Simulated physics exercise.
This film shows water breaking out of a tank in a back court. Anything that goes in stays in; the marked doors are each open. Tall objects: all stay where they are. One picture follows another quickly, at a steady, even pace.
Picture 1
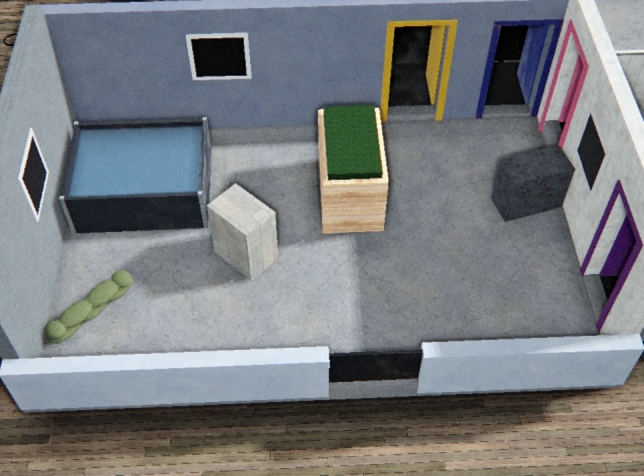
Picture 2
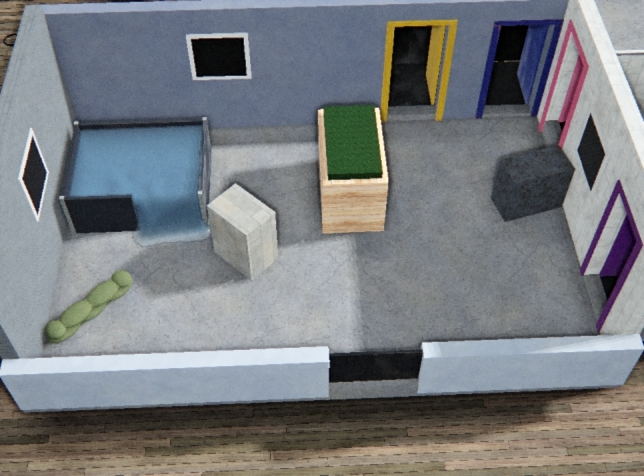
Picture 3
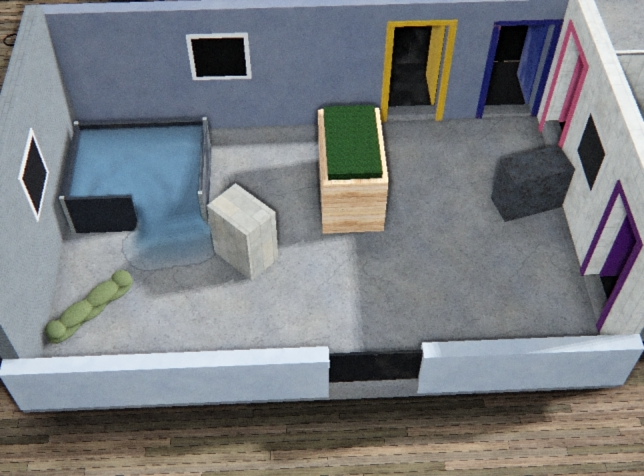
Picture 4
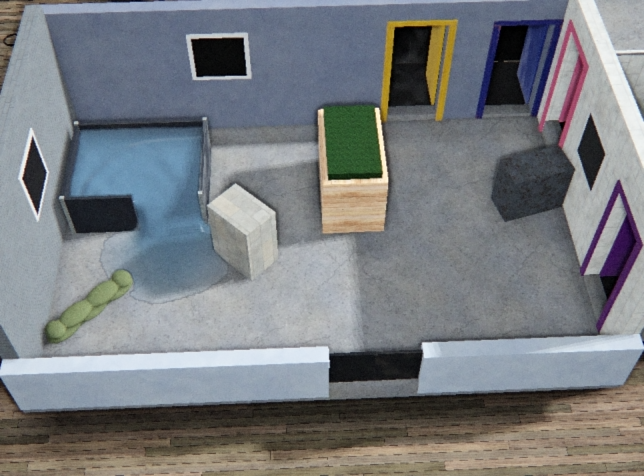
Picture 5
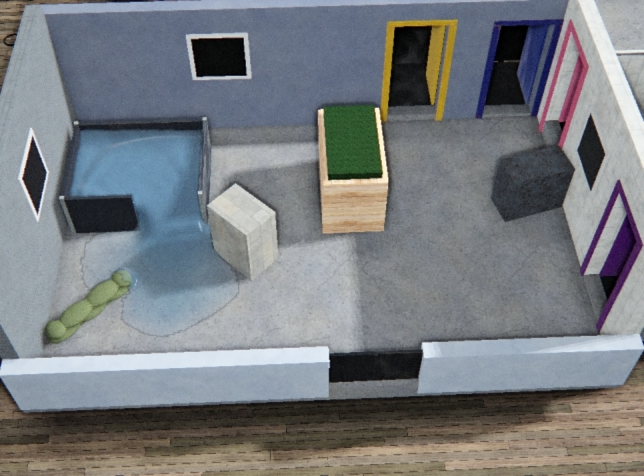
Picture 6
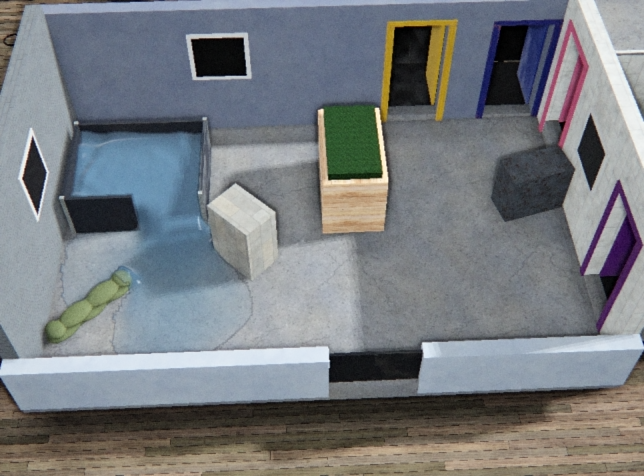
Water pours through a gap in the front wall of a tank at left and spreads across the grey floor toward the viewer, running between a pale block and a lumpy green object and reaching around the green object's end.
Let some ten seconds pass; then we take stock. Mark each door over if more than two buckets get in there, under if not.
Purple door - over; pink door - under; blue door - under; yellow door - under.
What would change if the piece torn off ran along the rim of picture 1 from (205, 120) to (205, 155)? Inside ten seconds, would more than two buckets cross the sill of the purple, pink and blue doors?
Going door by door: The purple door stays safe, the pink door stays safe, and the blue door gets too much.
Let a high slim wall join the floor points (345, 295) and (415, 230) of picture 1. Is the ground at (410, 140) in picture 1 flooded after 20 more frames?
That spot would be high and dry.
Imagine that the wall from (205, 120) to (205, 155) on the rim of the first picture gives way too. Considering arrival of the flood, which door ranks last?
I'd pick the purple-painted one.
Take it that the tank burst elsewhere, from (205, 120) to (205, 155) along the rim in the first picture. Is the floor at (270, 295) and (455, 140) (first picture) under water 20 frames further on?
Note: Point one inundated; point two inundated.
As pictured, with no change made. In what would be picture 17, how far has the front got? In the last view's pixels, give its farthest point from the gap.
I reckon the front has reached (461, 367) by then.
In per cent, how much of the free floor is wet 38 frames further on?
75 %.
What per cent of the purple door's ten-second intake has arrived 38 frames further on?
Share by then: About 35 in a hundred.
A moment on, water covers 25 % of the floor; the purple door not reached, the pink door not reached, the blue door not reached, the yellow door not reached.
Next, water covers 35 % of the floor; the purple door not reached, the pink door not reached, the blue door not reached, the yellow door not reached.
Then, water covers 55 % of the floor; the purple door wet at the sill, nothing in, the pink door not reached, the blue door not reached, the yellow door not reached.
Later, water covers 75 % of the floor; the purple door over two buckets in, the pink door wet at the sill, nothing in, the blue door not reached, the yellow door not reached.
In the end, water covers 95 % of the floor; the purple door far over two buckets in, the pink door wet at the sill, nothing in, the blue door wet at the sill, nothing in, the yellow door wet at the sill, nothing in.
